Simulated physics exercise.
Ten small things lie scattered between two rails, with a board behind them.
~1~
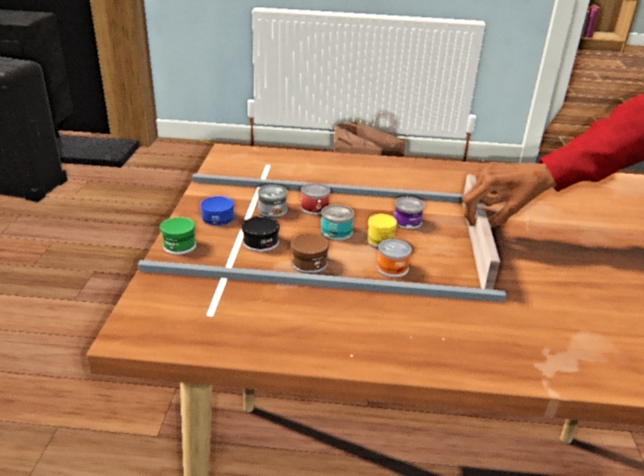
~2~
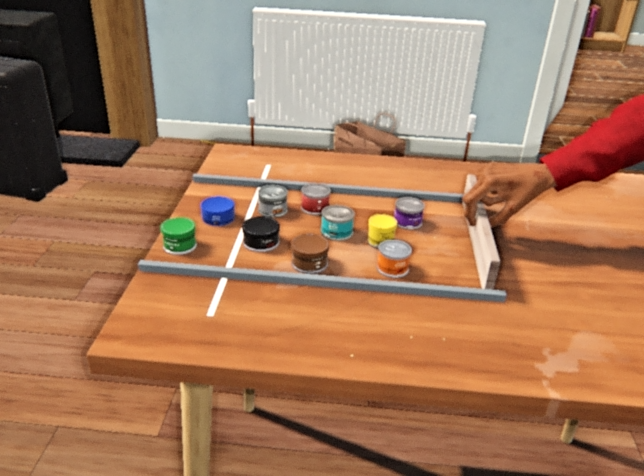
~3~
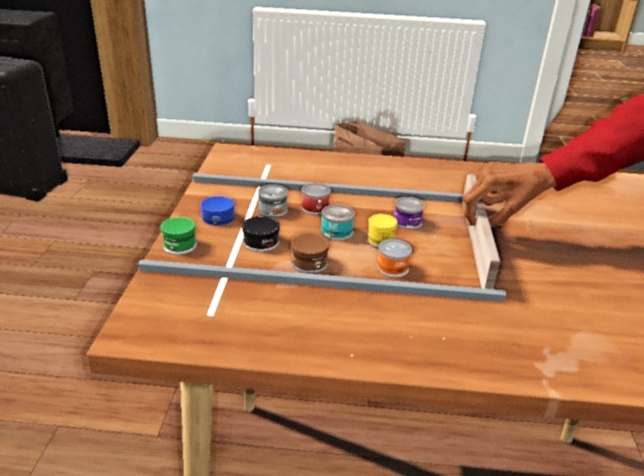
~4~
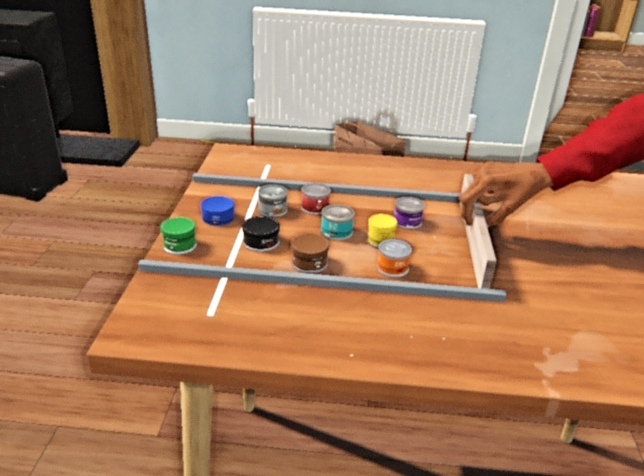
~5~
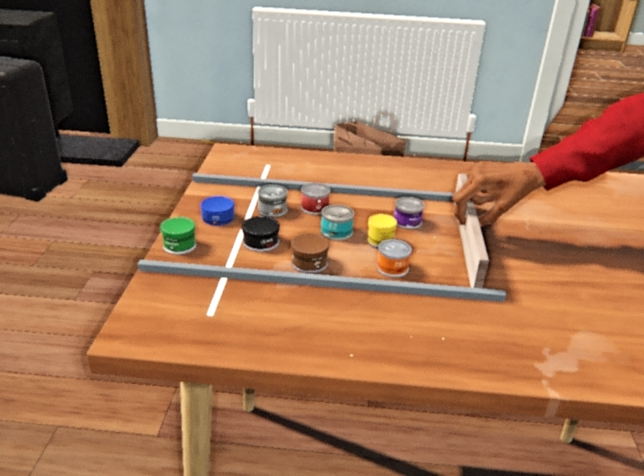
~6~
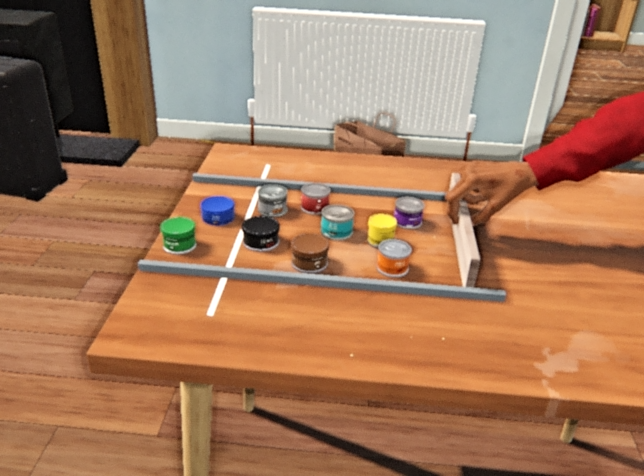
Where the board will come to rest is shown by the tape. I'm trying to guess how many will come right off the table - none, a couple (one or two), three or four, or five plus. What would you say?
I would say none at all.
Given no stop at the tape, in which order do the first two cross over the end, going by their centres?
Green tin, then blue tub.
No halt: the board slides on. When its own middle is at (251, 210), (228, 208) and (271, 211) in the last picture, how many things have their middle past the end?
The numbers past the end are 0, 1 and 0.
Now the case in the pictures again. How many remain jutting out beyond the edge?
The total here is 1.
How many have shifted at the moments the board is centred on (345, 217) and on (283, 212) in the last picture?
Well, it's 6 at the first one and 8 at the second.
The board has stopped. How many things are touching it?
Number: 4.
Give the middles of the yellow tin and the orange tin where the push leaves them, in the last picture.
Result: One about (229, 223), other about (219, 243).
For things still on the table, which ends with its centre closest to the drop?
The foremost one is the green tin.
Soon after, none off yet; green tin at rest near (179, 236); blue tub at rest near (218, 211); black tin at rest near (261, 234).
In the end, the number that fall off is zero.
